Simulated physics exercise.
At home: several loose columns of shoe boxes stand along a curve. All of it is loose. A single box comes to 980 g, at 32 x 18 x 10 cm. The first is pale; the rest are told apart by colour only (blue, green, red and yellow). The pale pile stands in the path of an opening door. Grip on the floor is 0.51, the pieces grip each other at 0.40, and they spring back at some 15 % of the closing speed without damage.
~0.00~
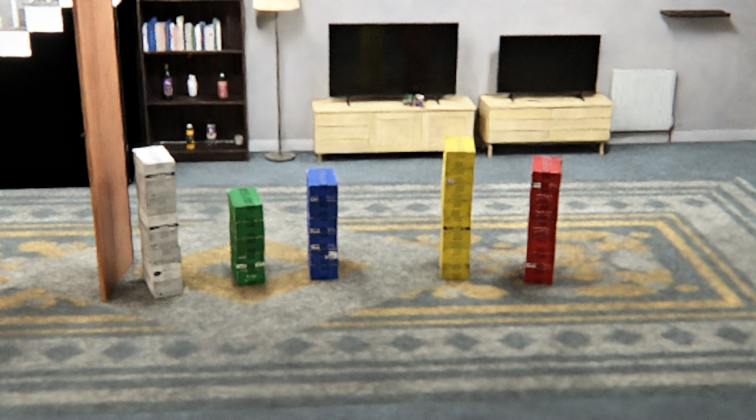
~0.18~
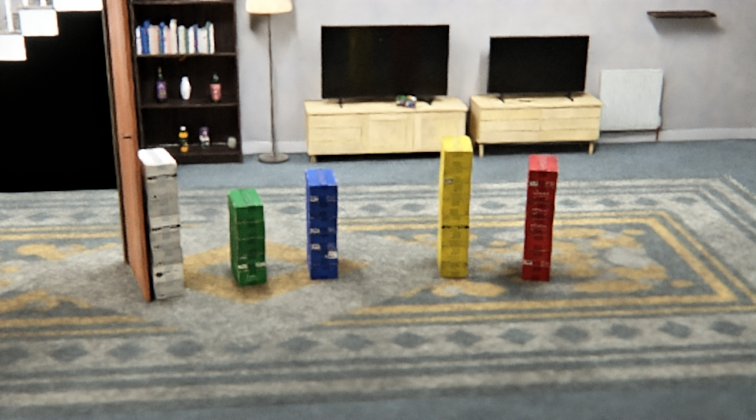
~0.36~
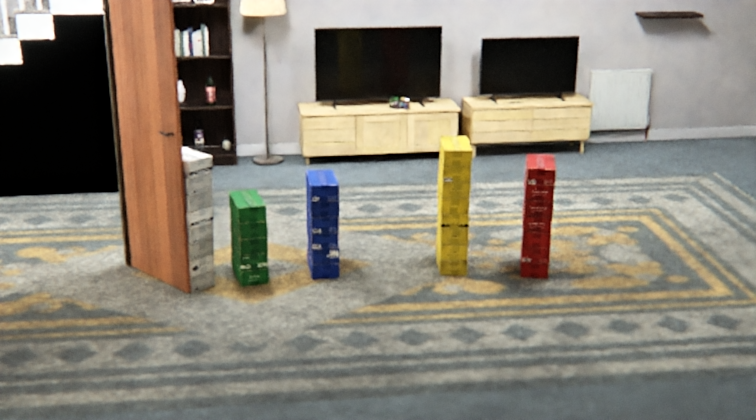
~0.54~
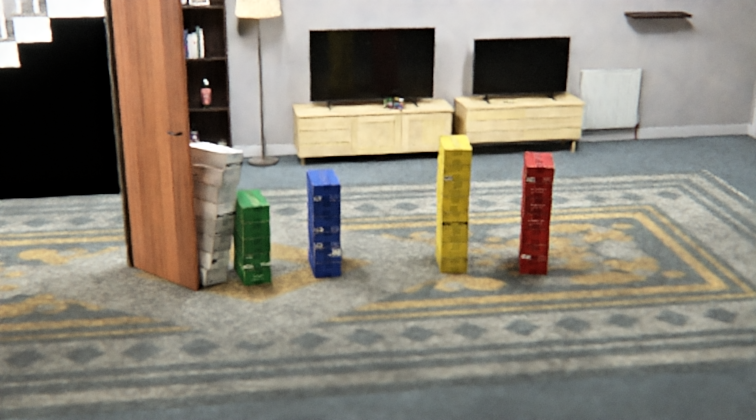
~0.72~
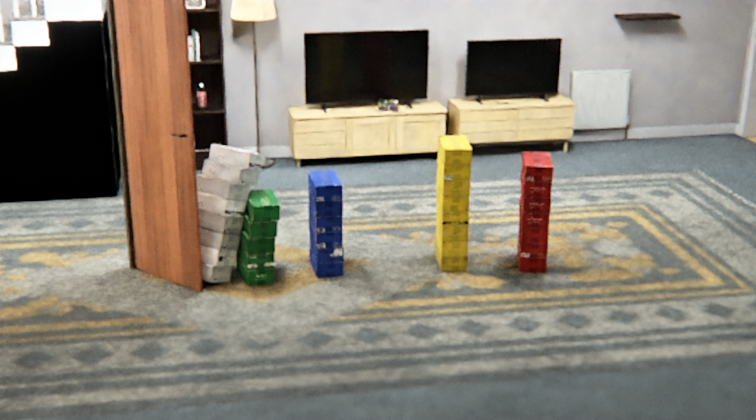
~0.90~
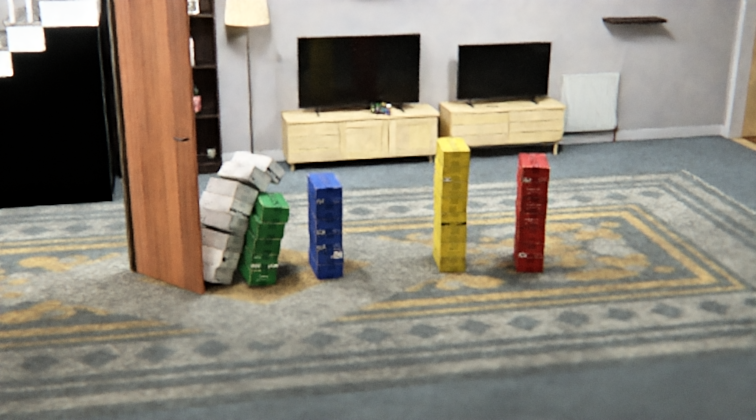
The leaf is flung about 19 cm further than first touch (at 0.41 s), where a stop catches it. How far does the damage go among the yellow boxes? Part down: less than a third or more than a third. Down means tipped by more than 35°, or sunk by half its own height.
Ending down: Less than a third.
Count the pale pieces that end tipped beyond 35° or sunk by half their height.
The count is 7.
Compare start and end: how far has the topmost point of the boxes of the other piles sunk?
Roughly 0 cm.
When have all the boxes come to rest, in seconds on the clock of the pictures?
Near 3.5 s.
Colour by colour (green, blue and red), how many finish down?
Green 4, blue 0, red 0.
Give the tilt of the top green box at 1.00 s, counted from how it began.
Some 10°.
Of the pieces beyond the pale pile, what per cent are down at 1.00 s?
0 per cent by then.
After 1.00 s, 5 of the pale pile down; none of the 8 yellow boxes down (0 of 26 in all colours); top yellow box unmoved; top green box 12° from how it stood.
After 1.16 s, 8 of the pale pile down; none of the 8 yellow boxes down (0 of 26 in all colours); top yellow box unmoved; top green box 19° from how it stood.
After 1.36 s, 8 of the pale pile down; none of the 8 yellow boxes down (0 of 26 in all colours); top yellow box unmoved; top green box 30° from how it stood, 46 mm lower.
After 1.70 s, 7 of the pale pile down; none of the 8 yellow boxes down (4 of 26 in all colours); top yellow box unmoved; top green box 30° from how it stood, 48 mm lower.
In the end (3.6 s), 7 of the pale pile down; none of the 8 yellow boxes down (4 of 26 in all colours); top yellow box unmoved; top green box 29° from how it stood, 49 mm lower. That is 0 per cent. From the last view, middles, top yellow box near (453, 152), top green box near (300, 210).
